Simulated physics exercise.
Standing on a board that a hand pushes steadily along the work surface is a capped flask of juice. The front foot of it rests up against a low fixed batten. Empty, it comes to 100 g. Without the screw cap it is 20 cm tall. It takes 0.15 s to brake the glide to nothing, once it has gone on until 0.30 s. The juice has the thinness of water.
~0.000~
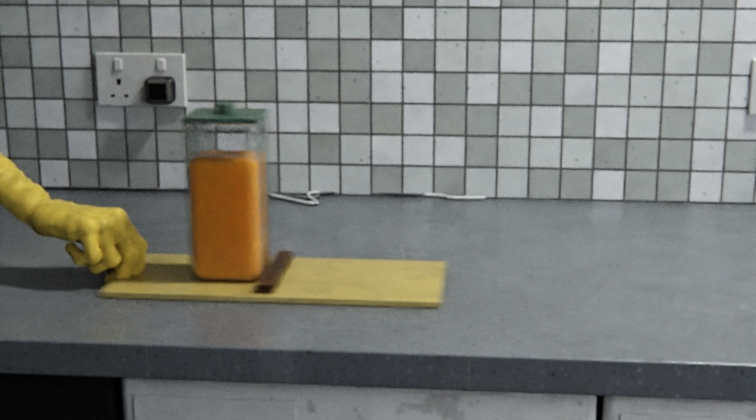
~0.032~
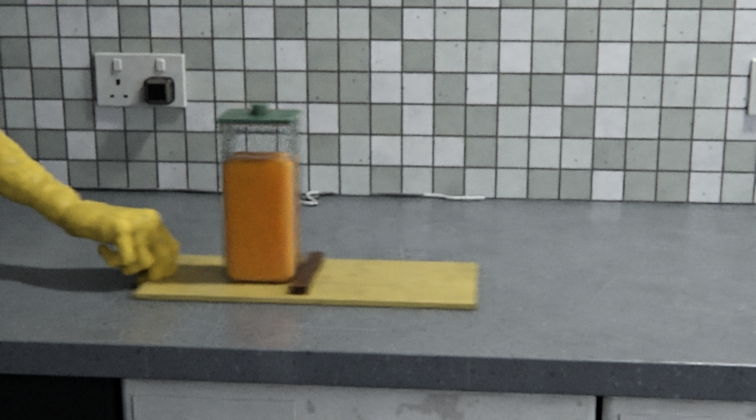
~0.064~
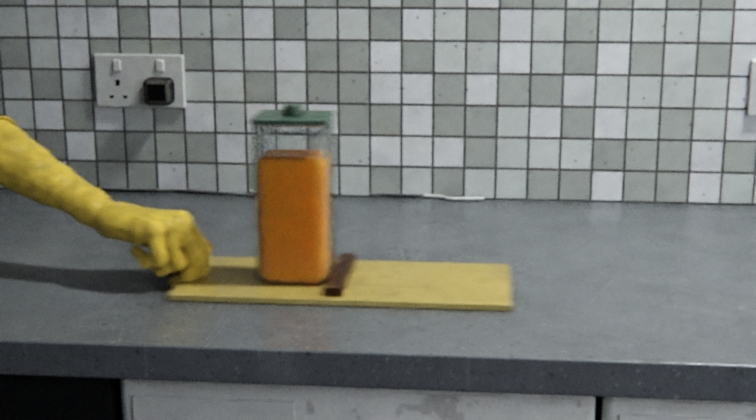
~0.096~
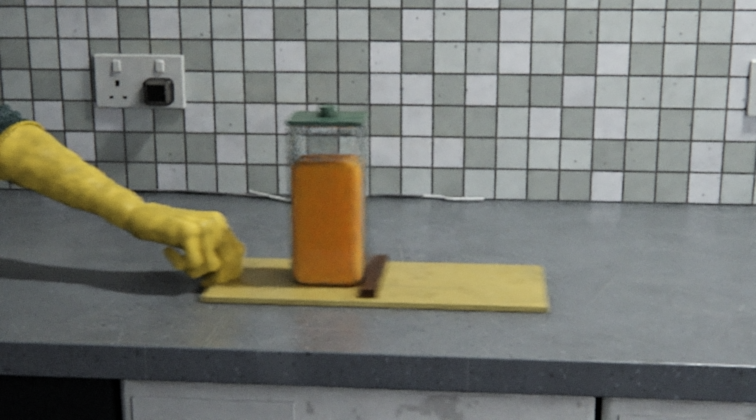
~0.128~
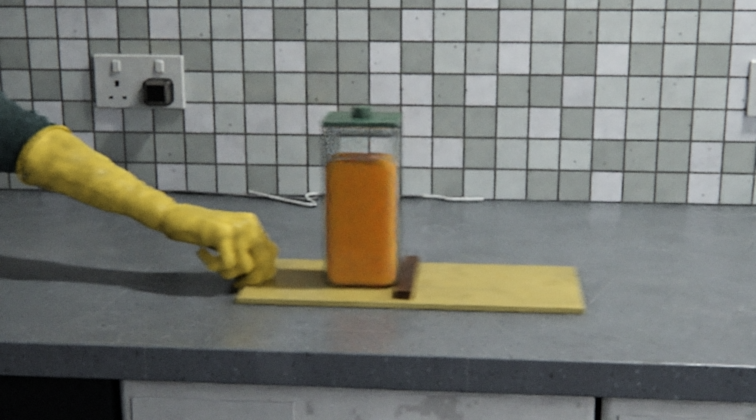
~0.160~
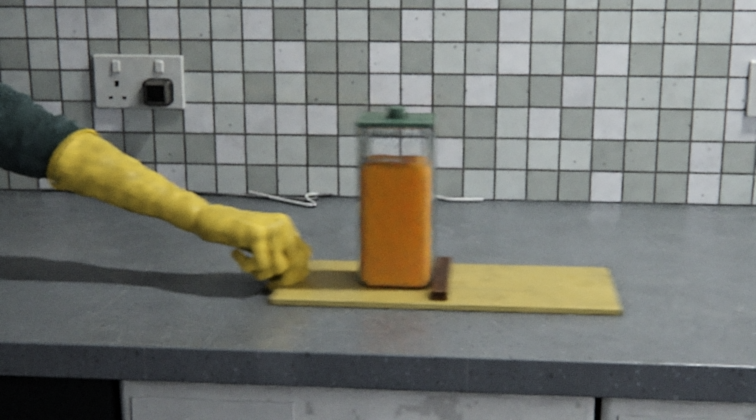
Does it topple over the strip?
Pretty sure it will capsize.
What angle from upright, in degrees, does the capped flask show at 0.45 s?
About 24°.
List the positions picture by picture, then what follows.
In the first frame, it has moved 0.0 cm; in the capped flask the surface runs from (196, 155) to (262, 156), rim (261, 121).
In the second frame, it has moved 4.1 cm; in the capped flask the surface runs from (229, 156) to (295, 157).
In the third frame, it has moved 8.3 cm; in the capped flask the surface runs from (262, 154) to (329, 155).
In the fourth frame, it has moved 12.4 cm; in the capped flask the surface runs from (296, 158) to (362, 159).
In the fifth frame, it has moved 16.5 cm; in the capped flask the surface runs from (329, 157) to (397, 159).
In the sixth frame, it has moved 20.6 cm; in the capped flask the surface runs from (363, 159) to (432, 161).
After 0.45 s the board moves at 0.00 m/s; the capped flask leans 23°.
After 0.57 s the capped flask lies on its side.
After 0.73 s the capped flask lies on its side.
After 0.95 s the capped flask lies on its side.
In the end the capped flask lies on its side.
